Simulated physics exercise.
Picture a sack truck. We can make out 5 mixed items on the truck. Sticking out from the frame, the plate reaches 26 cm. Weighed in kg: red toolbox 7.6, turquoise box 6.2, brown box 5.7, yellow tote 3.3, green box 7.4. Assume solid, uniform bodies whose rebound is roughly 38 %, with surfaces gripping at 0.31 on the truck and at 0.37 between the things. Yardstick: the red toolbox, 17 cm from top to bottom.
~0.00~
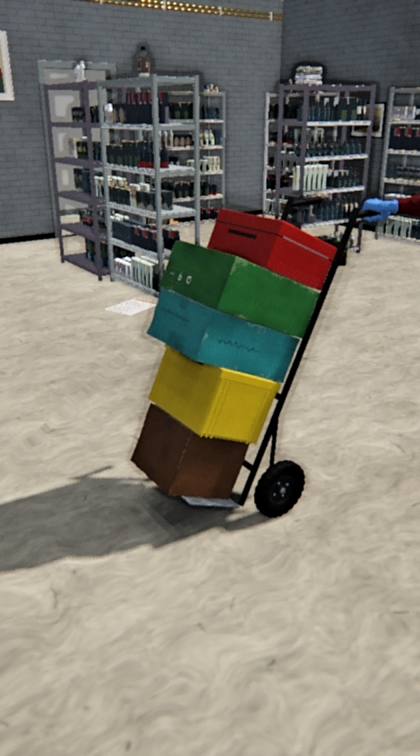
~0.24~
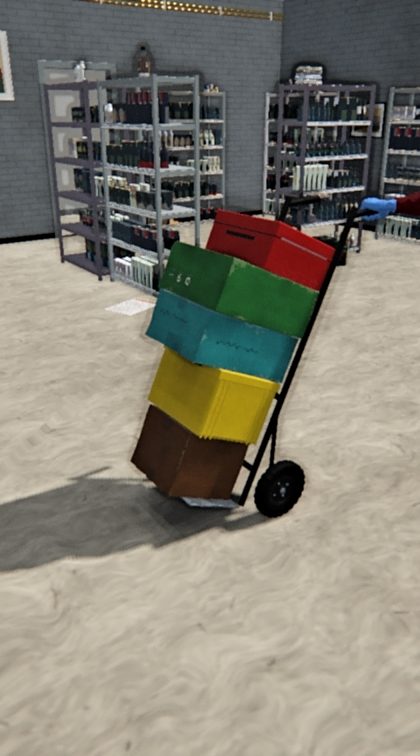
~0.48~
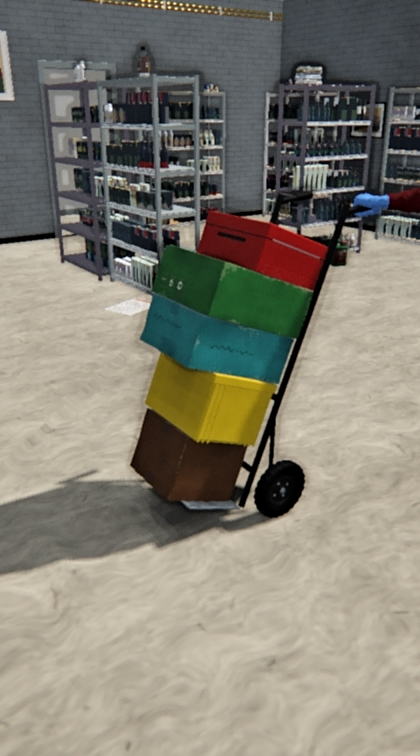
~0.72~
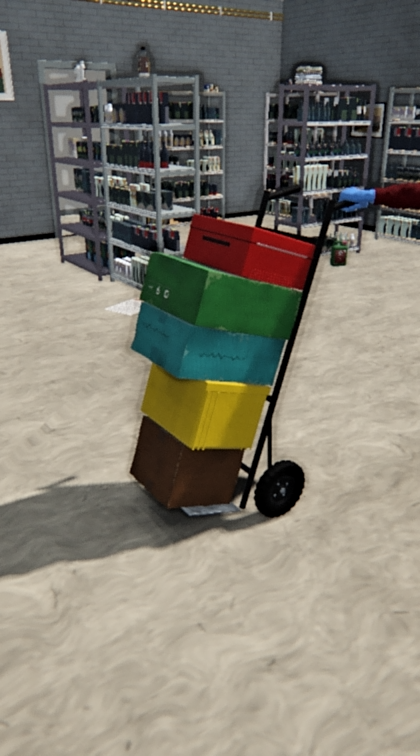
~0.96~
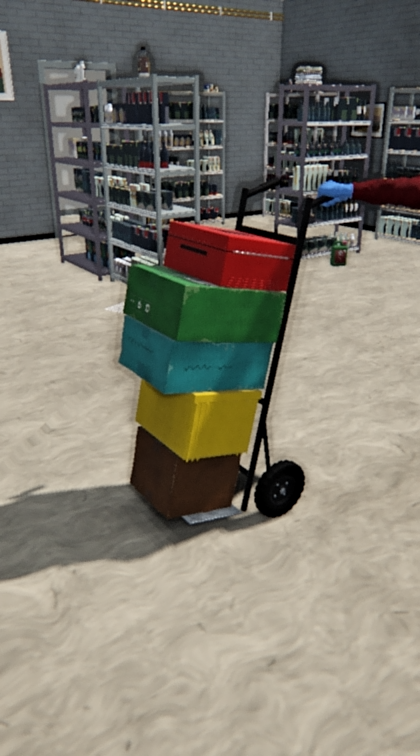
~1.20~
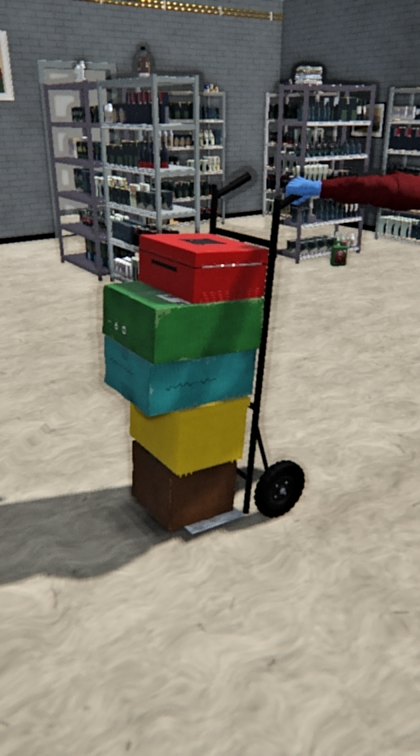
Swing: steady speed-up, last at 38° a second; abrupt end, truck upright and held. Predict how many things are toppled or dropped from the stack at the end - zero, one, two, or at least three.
Tally: Three items or more.
After 1.90 s, truck upright; red toolbox 13° off its base near (121, 285); turquoise box 13° off its base near (134, 386); green box 13° off its base.
After 2.50 s, truck upright; red toolbox, turquoise box and green box now dropped from the stack; yellow tote 44° off its base; brown box 44° off its base.
After 2.70 s, truck upright; yellow tote now dropped from the stack; brown box 73° off its base.
After 3.00 s, truck upright; brown box on its side.
In the end (4.0 s), dropped from the stack, red toolbox, turquoise box, yellow tote and green box; toppled on the truck, brown box.
